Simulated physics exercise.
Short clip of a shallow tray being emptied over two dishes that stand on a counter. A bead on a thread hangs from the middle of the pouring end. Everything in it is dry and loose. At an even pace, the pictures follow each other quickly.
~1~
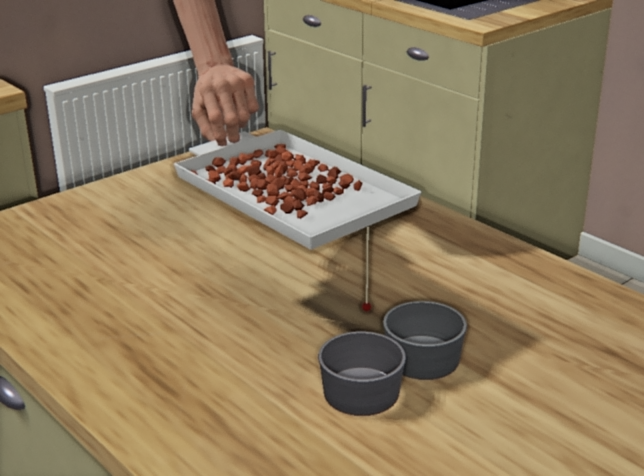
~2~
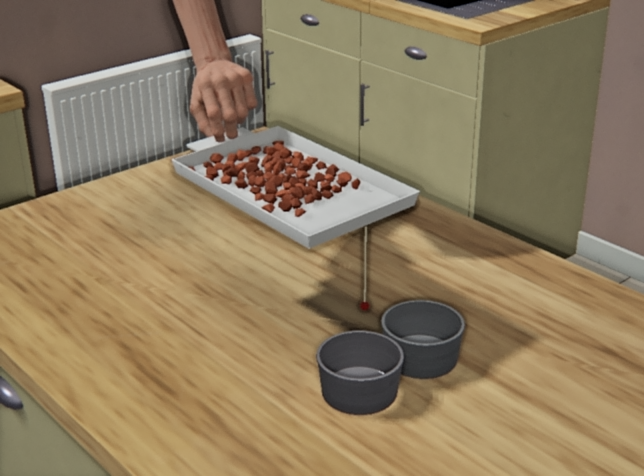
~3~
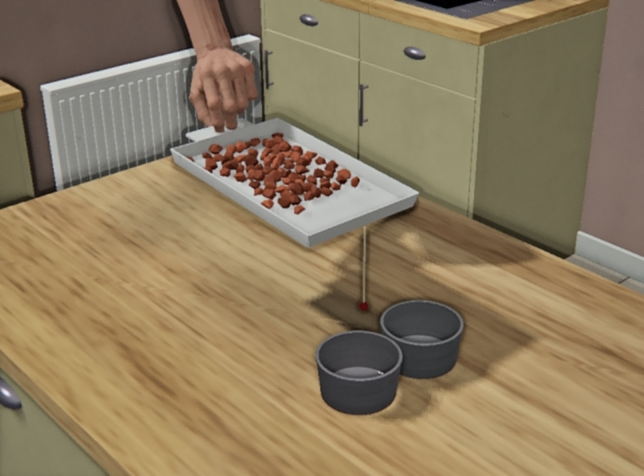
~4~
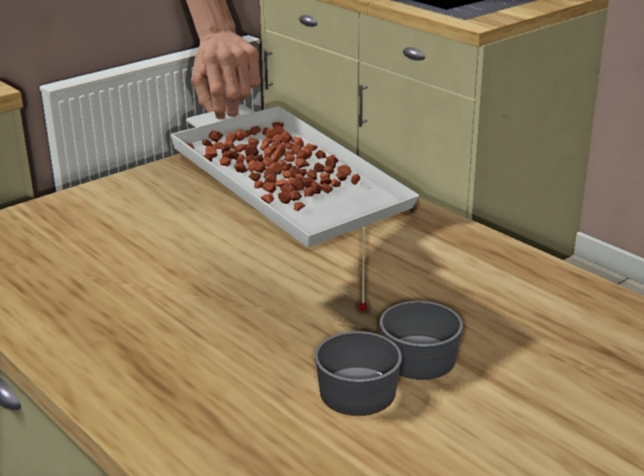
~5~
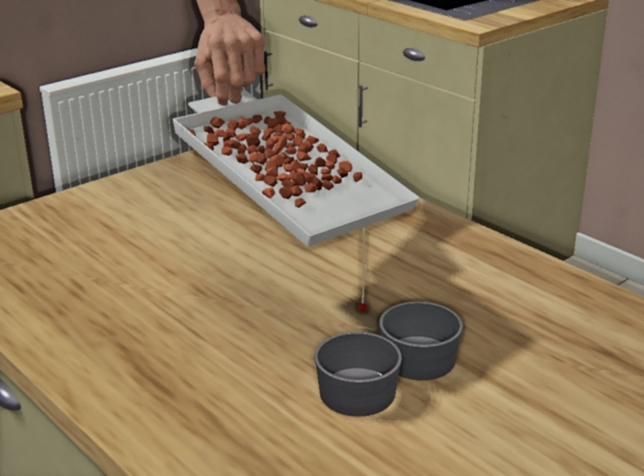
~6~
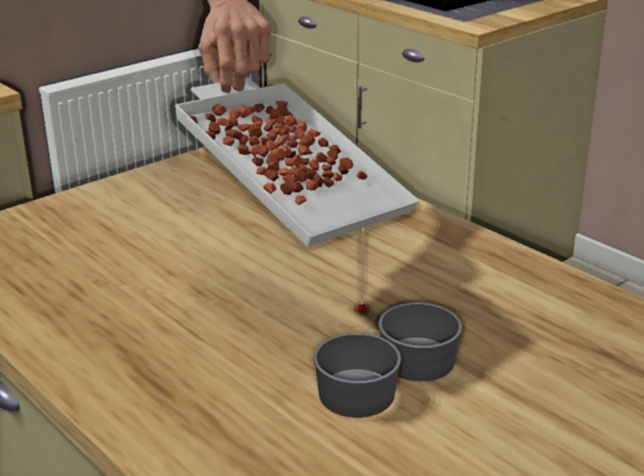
White tray of reddish-brown chunks slowly tilting above two dark dishes on a wooden counter, a hand rising at its back end.
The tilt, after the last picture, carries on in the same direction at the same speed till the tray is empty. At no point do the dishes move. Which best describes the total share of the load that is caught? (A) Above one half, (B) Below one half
The answer is A.
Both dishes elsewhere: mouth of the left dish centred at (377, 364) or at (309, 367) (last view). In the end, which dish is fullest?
In the first try it's the one on the right, and in the second it's the one on the right.
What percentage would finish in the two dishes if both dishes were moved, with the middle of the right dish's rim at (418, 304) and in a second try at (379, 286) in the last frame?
Around 70 % followed by around 0 %.
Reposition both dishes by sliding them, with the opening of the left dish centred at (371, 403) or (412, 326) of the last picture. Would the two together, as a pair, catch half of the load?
Try 1: A lesser share; try 2: The greater share.
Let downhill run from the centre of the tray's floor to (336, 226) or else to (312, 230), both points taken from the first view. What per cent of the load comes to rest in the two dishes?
70 % then 50 %, roughly.
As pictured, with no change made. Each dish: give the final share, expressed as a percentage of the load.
The left dish holds 10 % and the right dish holds 60 %.
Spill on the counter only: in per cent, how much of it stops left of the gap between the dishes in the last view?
Near 30 in a hundred.
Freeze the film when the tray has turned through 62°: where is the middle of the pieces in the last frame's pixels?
Look close to (381, 197) in the last picture.
Soon after the last picture, tray tipped steeply; nearly all on the tray; a stray few in the air.
A little later, tray tipped past a quarter turn; about a third on the tray; a stray few in the left dish; about a third in the right dish; a small part outside both; a small part in the air.
Later still, tray tipped past a quarter turn; a small part in the left dish; about two thirds in the right dish; about a quarter outside both.
At rest, tray tipped past a quarter turn; a small part in the left dish; about two thirds in the right dish; about a quarter outside both.
